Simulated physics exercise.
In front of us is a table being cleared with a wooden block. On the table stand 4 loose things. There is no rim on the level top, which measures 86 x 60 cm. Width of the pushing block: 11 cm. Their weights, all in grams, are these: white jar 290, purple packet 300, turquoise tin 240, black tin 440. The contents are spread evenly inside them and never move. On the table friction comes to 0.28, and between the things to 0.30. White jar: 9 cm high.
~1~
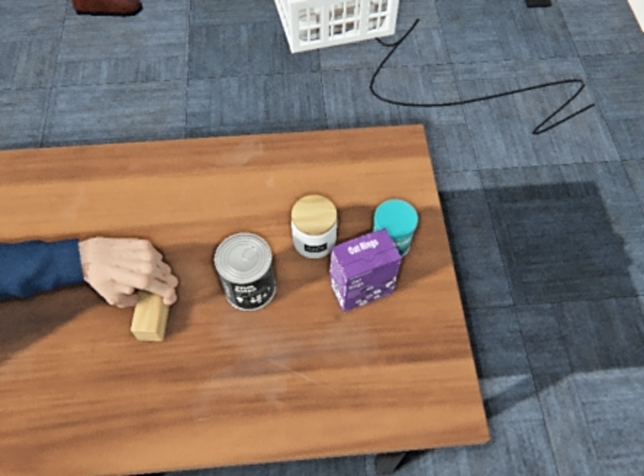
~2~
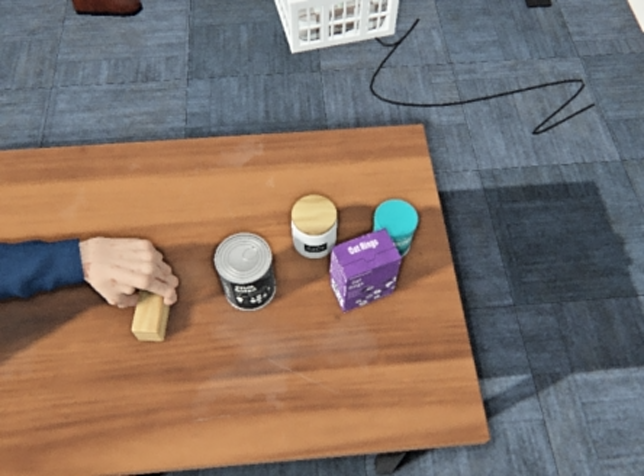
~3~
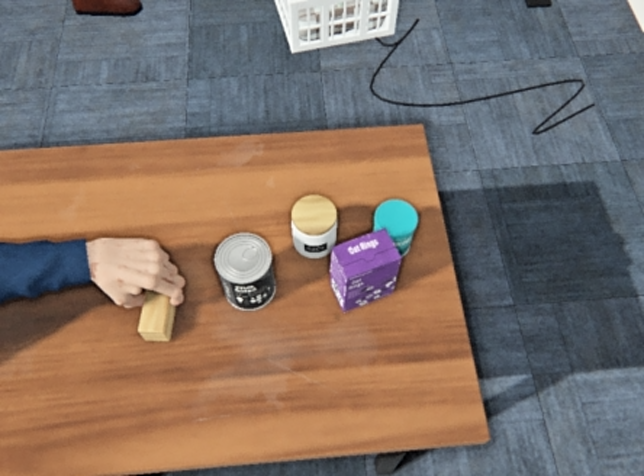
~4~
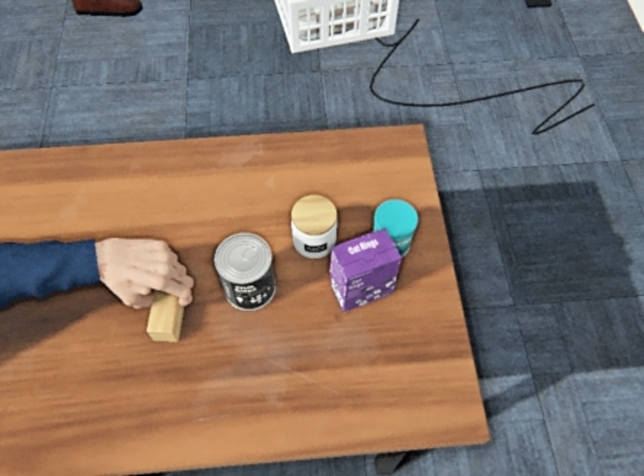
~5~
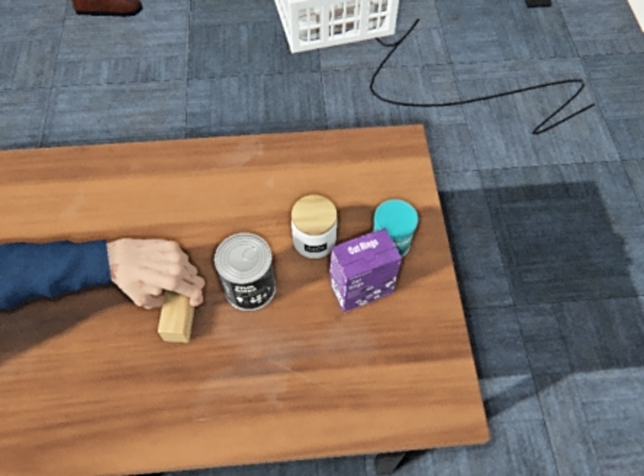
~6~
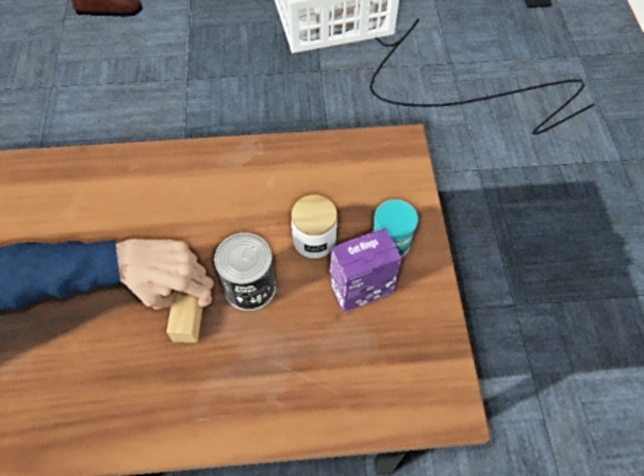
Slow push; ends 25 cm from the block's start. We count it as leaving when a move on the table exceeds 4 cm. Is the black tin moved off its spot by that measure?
Yes. After the push it is somewhere new.
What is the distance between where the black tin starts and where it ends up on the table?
I'd put it at about 16 centimetres.
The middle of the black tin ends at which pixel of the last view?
The resting point is around (350, 277).
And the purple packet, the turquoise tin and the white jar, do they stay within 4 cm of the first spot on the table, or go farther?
First, the purple packet is moved away; second, the turquoise tin stays in its position; third, the white jar stays in its position.
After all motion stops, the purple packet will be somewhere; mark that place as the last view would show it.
Its middle comes to rest around (406, 270).
Then, 0.40 s past the last view, 12 cm of push; black tin shifted 4 cm near (270, 274).
Then, 0.80 s past the last view, 19 cm of push; black tin shifted 11 cm near (313, 276).
Then, 1.00 s past the last view, 23 cm of push; black tin shifted 14 cm near (335, 276); purple packet shifted 4 cm.
Finally, not toppled but over 4 cm from the start, purple packet and black tin; the other 2 still in place (within 4 cm). Final places as that camera would see them, black tin near (350, 276).
